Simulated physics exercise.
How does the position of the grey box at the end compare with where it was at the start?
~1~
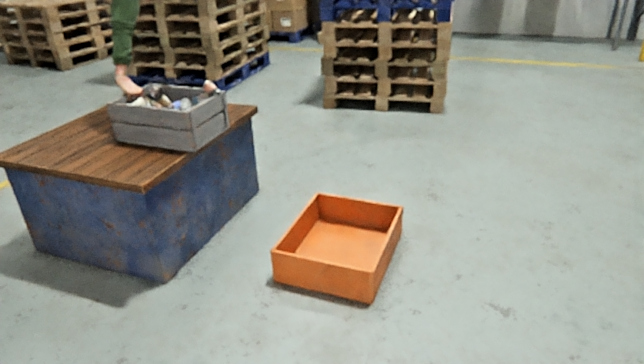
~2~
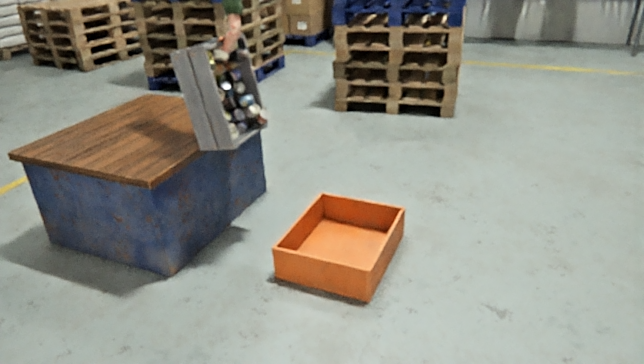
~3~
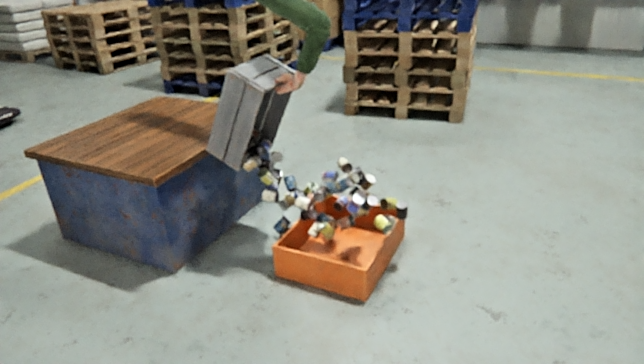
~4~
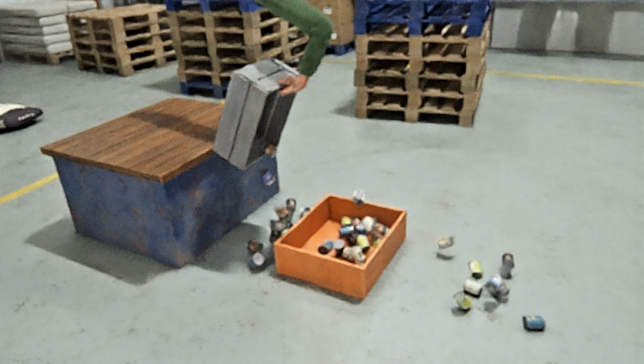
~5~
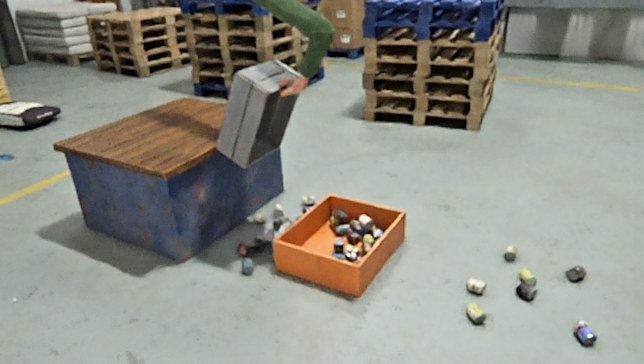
At the start the grey box sits upright on top of the bench, and by the end it is farther right, held steeply tipped at the bench's right edge, on the side facing the orange box.
A warehouse with a pale grey floor and stacked wooden and blue pallets is seen from slightly above, the view drifting gently sideways. A grey box of small tins sits on a blue bench with a brown wooden top at left, and an open orange box lies on the floor to its right. A green-sleeved arm swings up the back of the grey box, tipping it steeply over the bench's edge. The tins pour out in a loose stream and scatter. Many end in the orange box, while others lie on the floor beside the bench and farther off to the right.
